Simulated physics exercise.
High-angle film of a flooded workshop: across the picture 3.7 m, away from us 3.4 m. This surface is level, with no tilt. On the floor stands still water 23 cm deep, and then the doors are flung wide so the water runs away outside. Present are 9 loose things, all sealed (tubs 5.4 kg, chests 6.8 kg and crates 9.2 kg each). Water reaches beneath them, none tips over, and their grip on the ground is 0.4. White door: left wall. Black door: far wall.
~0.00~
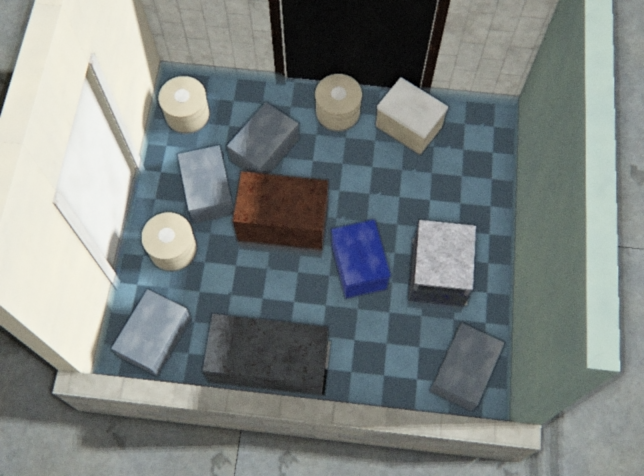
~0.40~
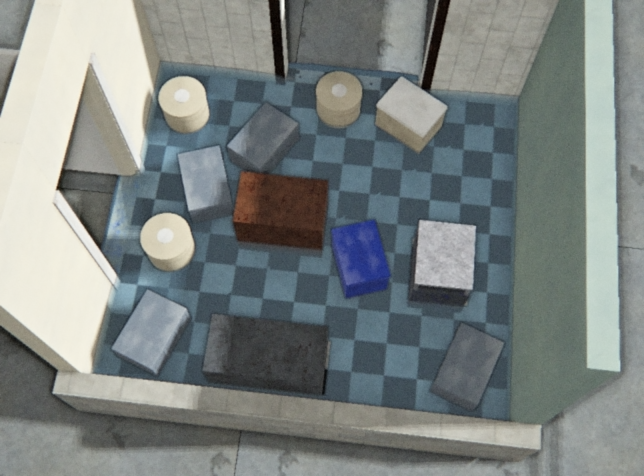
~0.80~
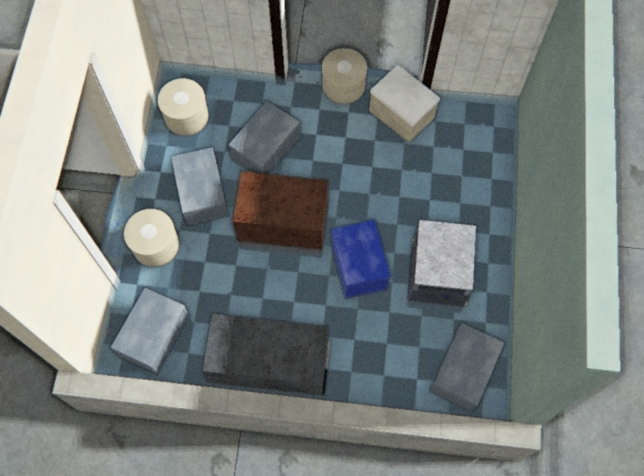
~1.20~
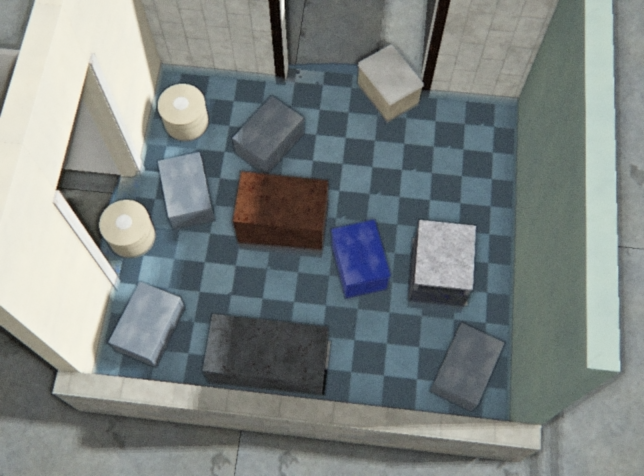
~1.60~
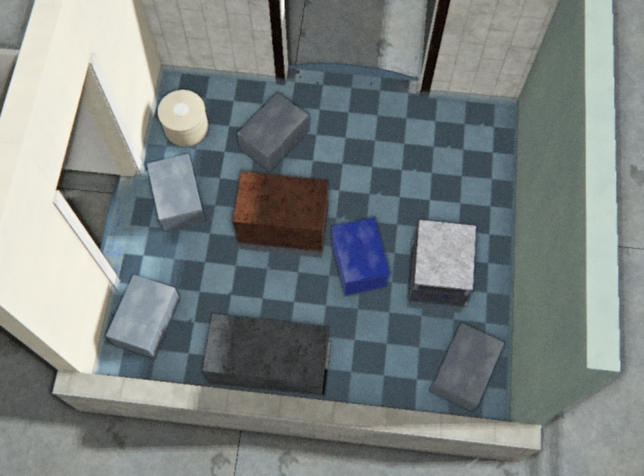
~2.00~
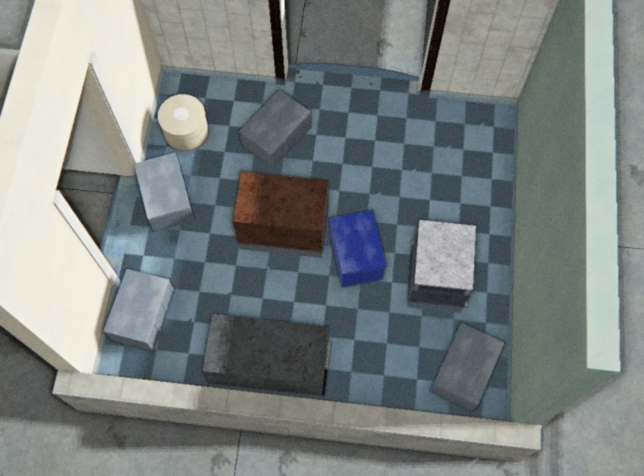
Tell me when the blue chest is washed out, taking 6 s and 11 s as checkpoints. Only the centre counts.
The exit falls inside the interval.
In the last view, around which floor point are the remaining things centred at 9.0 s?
The average lands around (286, 271).
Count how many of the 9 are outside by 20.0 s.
By then 8.
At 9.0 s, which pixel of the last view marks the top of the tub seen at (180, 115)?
Roughly at (129, 182).
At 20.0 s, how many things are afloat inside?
It comes to 1.
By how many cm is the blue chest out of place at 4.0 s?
Some 80 cm from the start.
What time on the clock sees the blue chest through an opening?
Somewhere near 8.5 s.
After 4.0 s the blue chest is near (347, 171), 0.9 m from its start, afloat; 4 of 9 are out; 5 afloat.
After 9.0 s the blue chest has gone out (at 8.6 s); 7 of 9 are out; 2 afloat.
After 16.0 s the blue chest has gone out (at 8.6 s); 8 of 9 are out; 1 afloat.
After 20.0 s the blue chest has gone out (at 8.6 s); 8 of 9 are out; 1 afloat.
